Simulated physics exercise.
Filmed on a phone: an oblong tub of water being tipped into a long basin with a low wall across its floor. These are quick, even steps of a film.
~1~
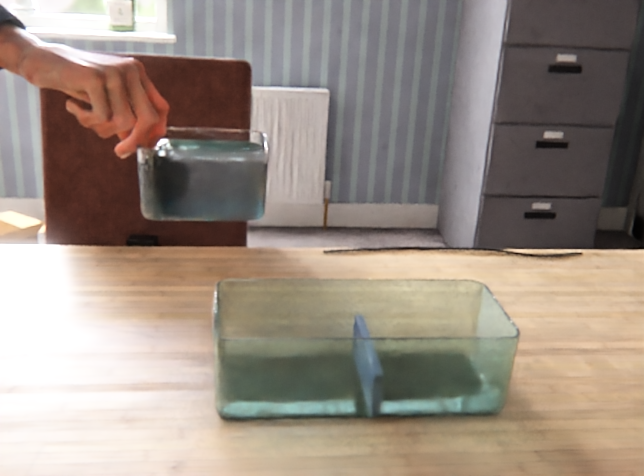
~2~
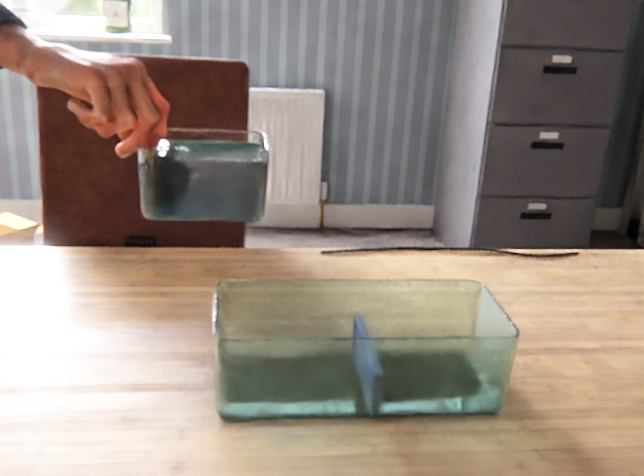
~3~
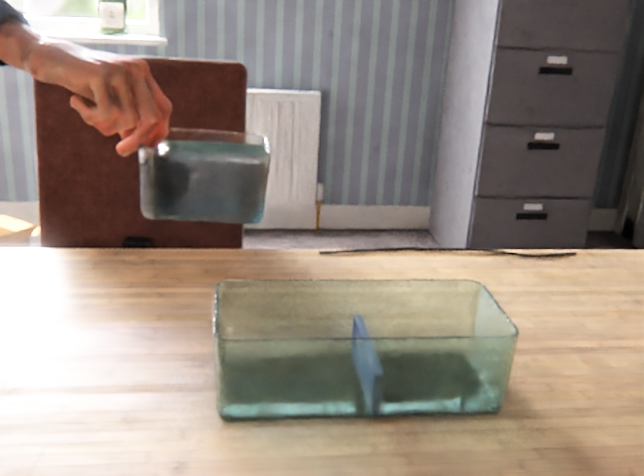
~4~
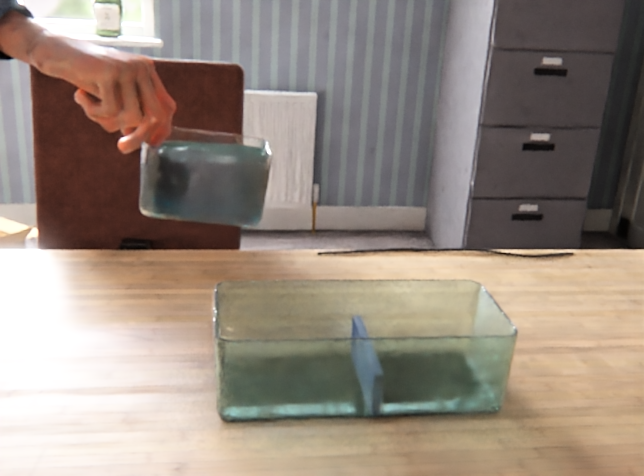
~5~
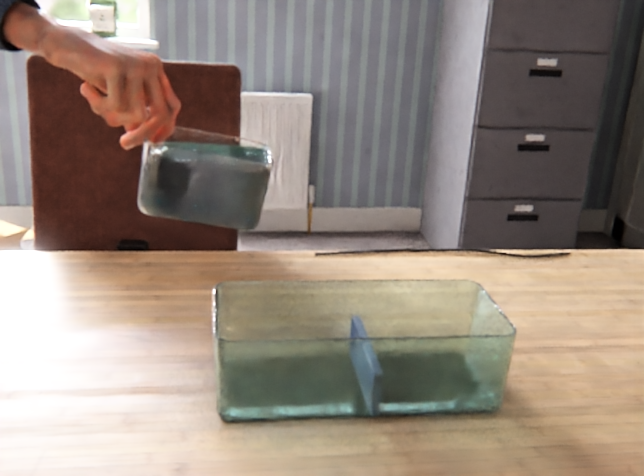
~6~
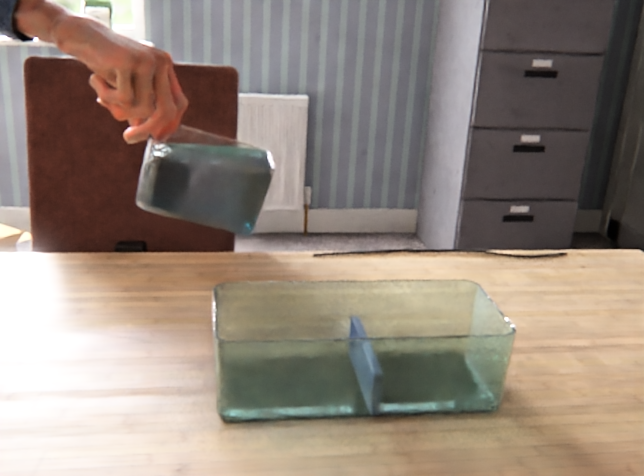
A hand at the upper left holds a small clear tub of bluish water above a pale wooden table, gradually tilting it so its right side dips. Below, a long greenish glass basin with a low blue divider across its floor stays still. The phone's view drifts slightly, the brown chair, white radiator, striped blue wallpaper and grey drawers behind shifting a little left.
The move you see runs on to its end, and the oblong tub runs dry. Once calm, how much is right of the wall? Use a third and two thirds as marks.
In the end less than a third is right of the wall.
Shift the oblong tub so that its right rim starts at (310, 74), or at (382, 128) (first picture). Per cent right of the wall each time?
Roughly 60 per cent, and 95 per cent.
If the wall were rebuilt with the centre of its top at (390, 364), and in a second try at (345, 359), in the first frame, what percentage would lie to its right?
In turn 20 and 30 in a hundred.
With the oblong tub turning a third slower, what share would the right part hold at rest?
Near 0 %.
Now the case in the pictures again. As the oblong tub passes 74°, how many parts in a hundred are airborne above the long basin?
About 40 per cent.
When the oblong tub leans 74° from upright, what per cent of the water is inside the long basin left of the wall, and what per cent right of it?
Left: 15 %. Right: 0 %.
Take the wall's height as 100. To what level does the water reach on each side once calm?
Near 50 on the left, 0 on the right.
A moment on, the oblong tub is tipped part way and 47 per cent is still to pour, 14 is left of the wall and 0 right of it.
Next, the oblong tub is tipped right over and 8 per cent is still to pour, 81 is left of the wall and 1 right of it.
Then the oblong tub is tipped right over and 0 per cent is still to pour, 94 is left of the wall and 3 right of it.
Later the oblong tub is tipped right over and 0 per cent is still to pour, 96 is left of the wall and 3 right of it.
Finally, 96 per cent lies left of the wall, 4 right of it and 1 outside.
